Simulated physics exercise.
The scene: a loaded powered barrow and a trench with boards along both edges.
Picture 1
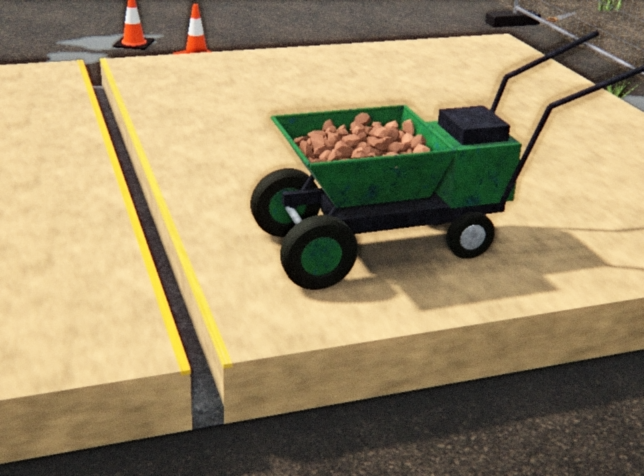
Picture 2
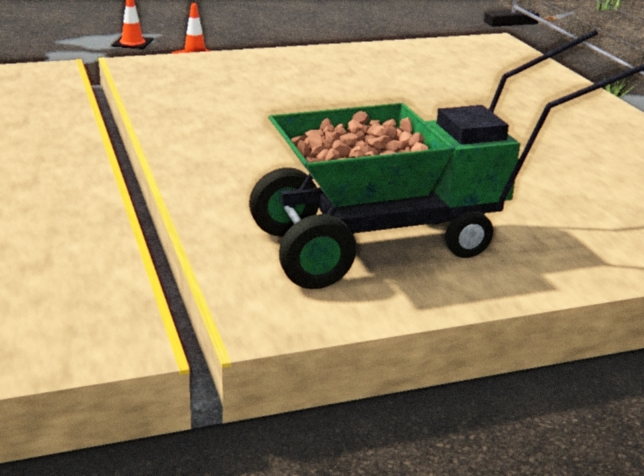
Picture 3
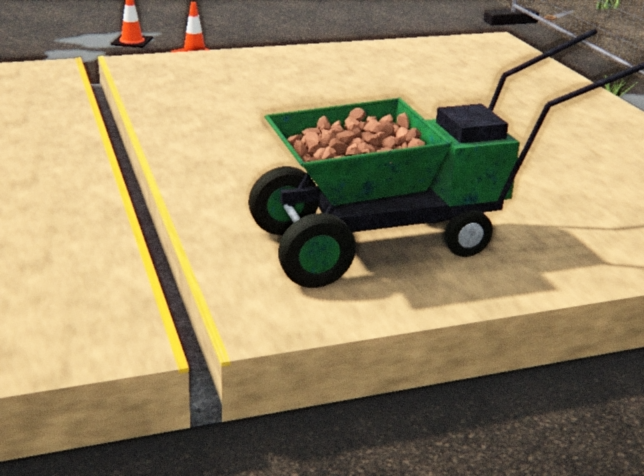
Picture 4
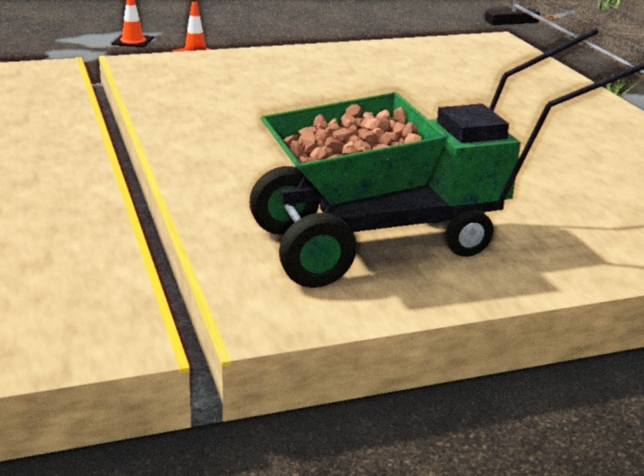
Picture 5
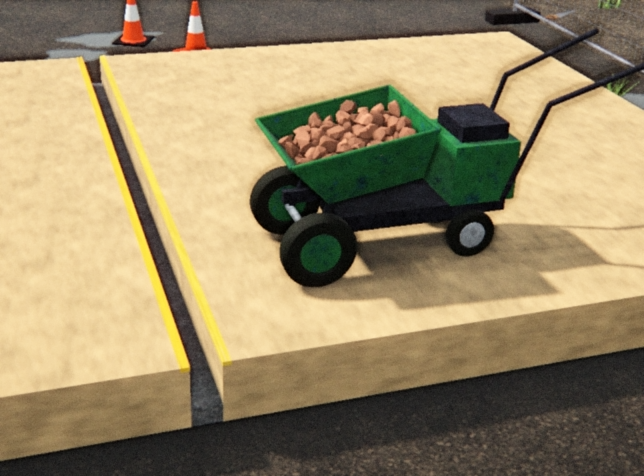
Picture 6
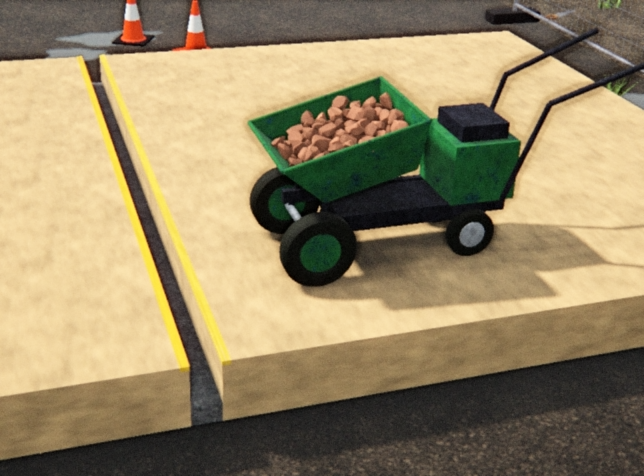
The green skip of a loaded barrow tilts gradually forward to the left, carrying reddish rubble.
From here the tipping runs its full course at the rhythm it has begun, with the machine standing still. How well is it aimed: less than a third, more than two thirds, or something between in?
The trench takes from one third to two thirds.
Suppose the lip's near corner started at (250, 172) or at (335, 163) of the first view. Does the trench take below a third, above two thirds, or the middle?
First under a third, then one to two thirds.
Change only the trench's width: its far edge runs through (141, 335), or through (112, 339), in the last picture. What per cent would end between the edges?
Near 100 % and 100 %.
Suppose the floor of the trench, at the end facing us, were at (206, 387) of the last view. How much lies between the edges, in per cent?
Roughly 50 in a hundred.
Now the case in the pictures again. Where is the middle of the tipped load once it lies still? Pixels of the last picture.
At about (168, 269).
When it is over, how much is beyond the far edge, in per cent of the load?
Roughly 30 in a hundred.
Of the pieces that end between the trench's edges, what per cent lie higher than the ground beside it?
Close to 20 per cent.
Just after the last frame, skip tipped steeply; every one in the skip.
A moment on, skip tipped right over; the larger part in the skip; about a tenth short of the trench; about a tenth in or heaped over the trench; about a tenth falling.
Further on, skip tipped right over; about a tenth in the skip; about a tenth short of the trench; roughly half in or heaped over the trench; roughly a quarter beyond it.
When it is over, skip tipped right over; about a tenth short of the trench; roughly half in or heaped over the trench; roughly a third beyond it.
